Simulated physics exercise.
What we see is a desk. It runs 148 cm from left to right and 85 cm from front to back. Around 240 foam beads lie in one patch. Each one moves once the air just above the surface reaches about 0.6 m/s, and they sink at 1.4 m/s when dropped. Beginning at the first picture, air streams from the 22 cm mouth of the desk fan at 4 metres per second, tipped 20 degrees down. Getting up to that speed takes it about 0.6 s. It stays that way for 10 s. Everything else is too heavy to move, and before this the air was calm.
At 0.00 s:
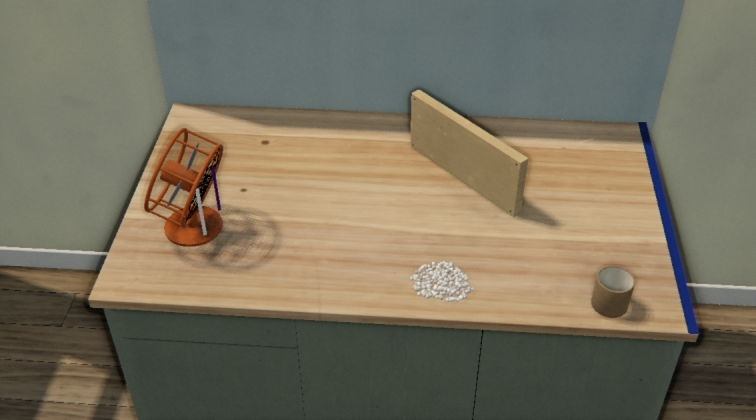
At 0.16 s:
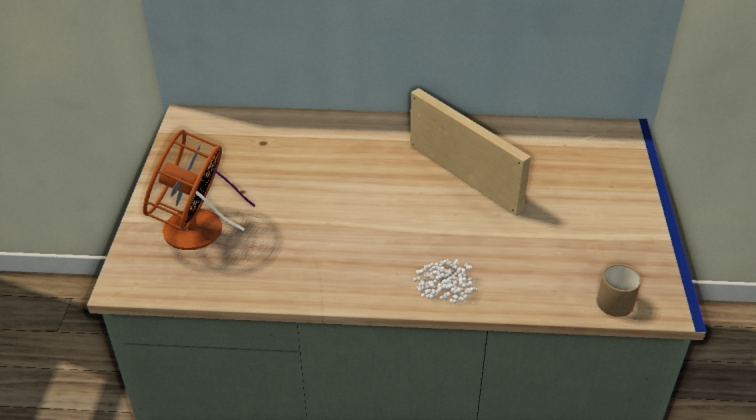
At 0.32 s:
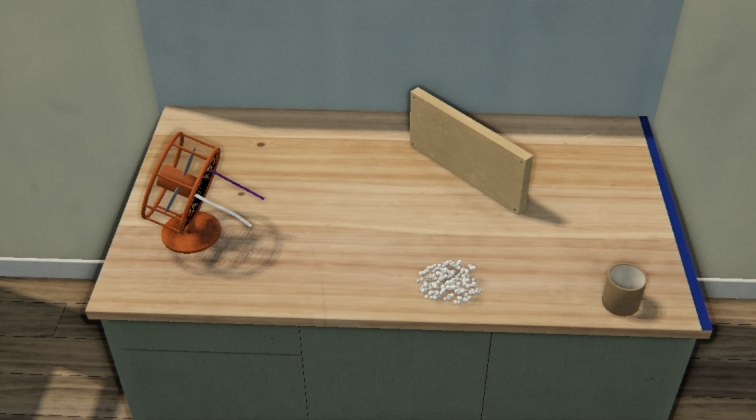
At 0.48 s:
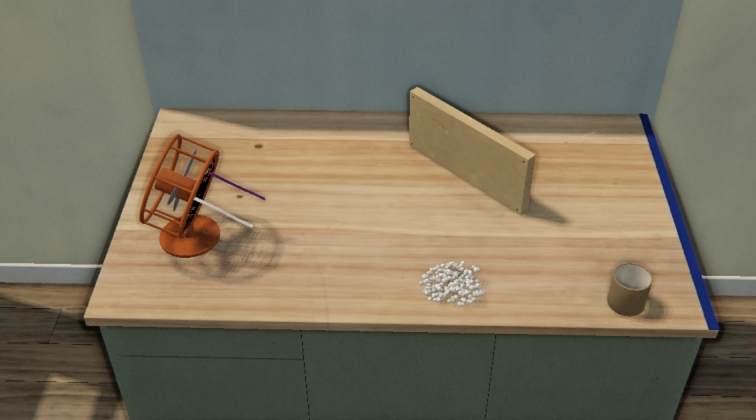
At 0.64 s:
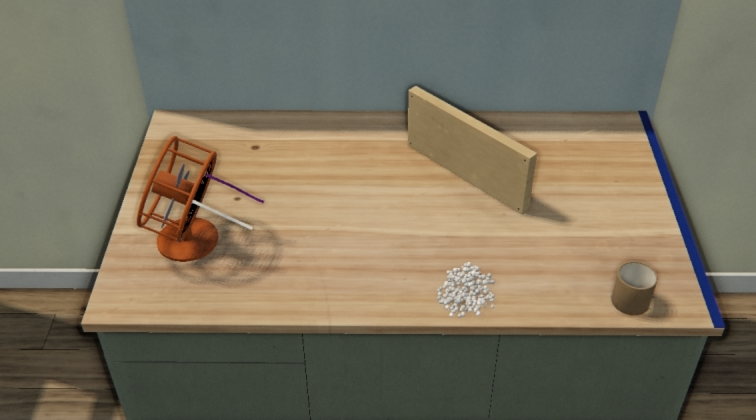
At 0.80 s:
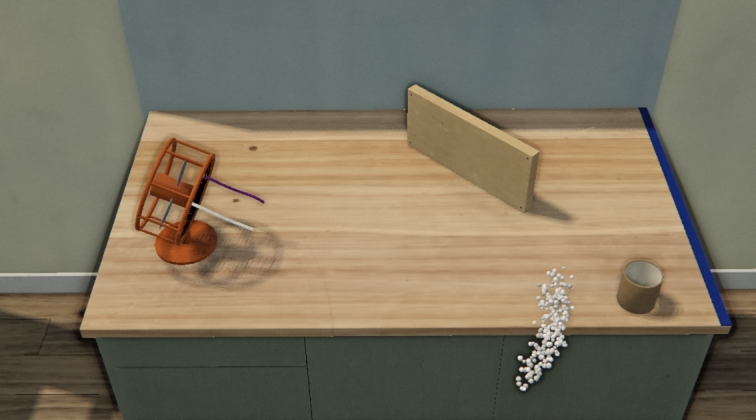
The clip opens on a wooden desk with an orange fan, an upright board, a mug and a patch of white beads. The fan's two ribbons lift and stream rightward while the beads lie still, then the beads shift right and sweep forward in a stretched trail, some passing over the front edge.
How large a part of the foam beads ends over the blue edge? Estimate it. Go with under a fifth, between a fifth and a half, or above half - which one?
I would go with below one fifth.
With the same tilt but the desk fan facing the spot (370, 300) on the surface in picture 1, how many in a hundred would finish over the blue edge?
Result: Approx. 40 percent.
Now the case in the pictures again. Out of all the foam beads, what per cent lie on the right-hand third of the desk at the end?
I'd estimate around 0 per cent.
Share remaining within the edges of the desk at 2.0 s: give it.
Estimate: Around 0 percent.
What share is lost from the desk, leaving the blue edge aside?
Roughly 90 per cent.
After 2.0 s, 7 % are over the blue edge; 100 % have settled or left.
After 3.2 s, 7 % are over the blue edge; 100 % have settled or left.
After 5.5 s, 7 % are over the blue edge; 100 % have settled or left.
After 10.0 s, at the end, 7 % are over the blue edge.
